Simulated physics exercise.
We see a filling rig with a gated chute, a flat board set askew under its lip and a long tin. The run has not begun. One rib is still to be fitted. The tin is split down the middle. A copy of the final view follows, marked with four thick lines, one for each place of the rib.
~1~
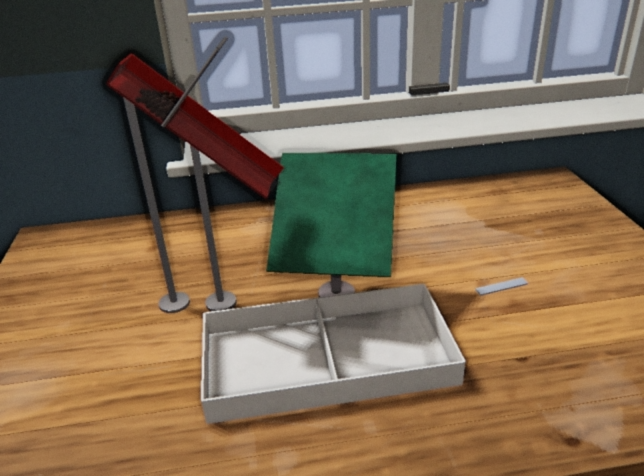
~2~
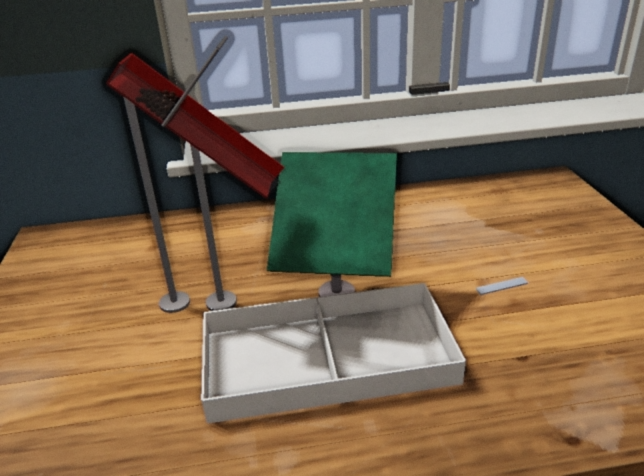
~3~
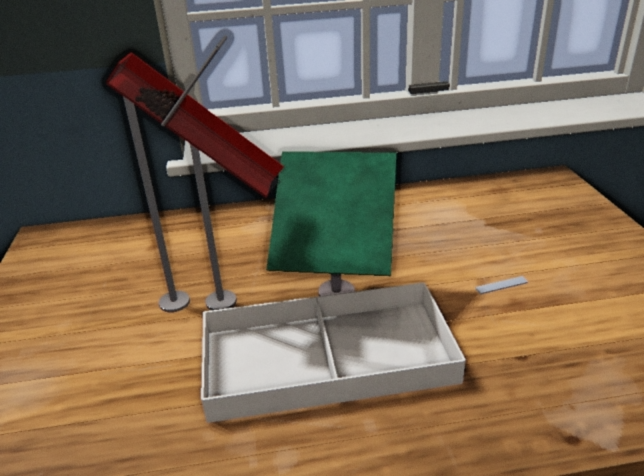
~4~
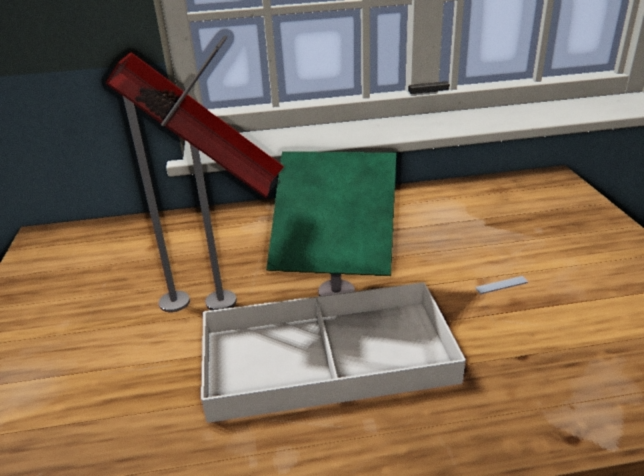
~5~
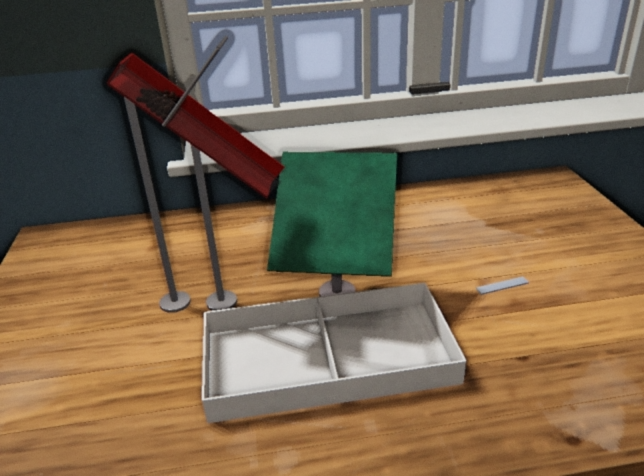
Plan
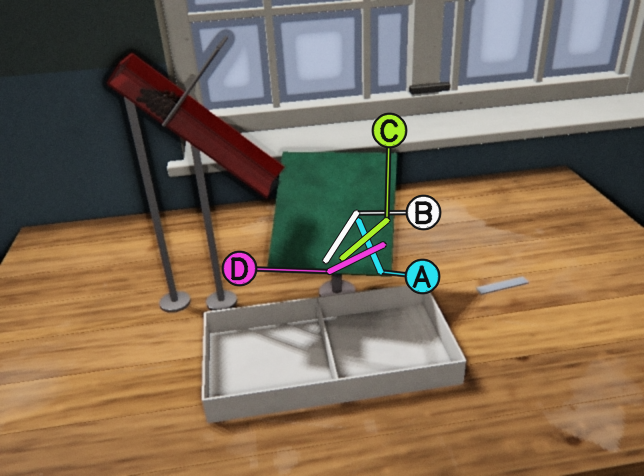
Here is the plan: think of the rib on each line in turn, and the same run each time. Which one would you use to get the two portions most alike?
C works best here.
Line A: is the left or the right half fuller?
More lands on the right.
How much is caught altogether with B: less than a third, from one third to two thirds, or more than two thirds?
Line B gives more than two thirds.
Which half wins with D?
The left half.
On the marked copy, line A from (358, 220) to (380, 271); line B from (356, 213) to (325, 260); line C from (386, 220) to (342, 258); line D from (383, 244) to (329, 271).
With A, of what is caught, a small part in the left half, nearly all in the right.
With B, of what is caught, most in the left half, a small part in the right.
With C, of what is caught, about half in the left half, about half in the right.
With D, of what is caught, most in the left half, about a quarter in the right.
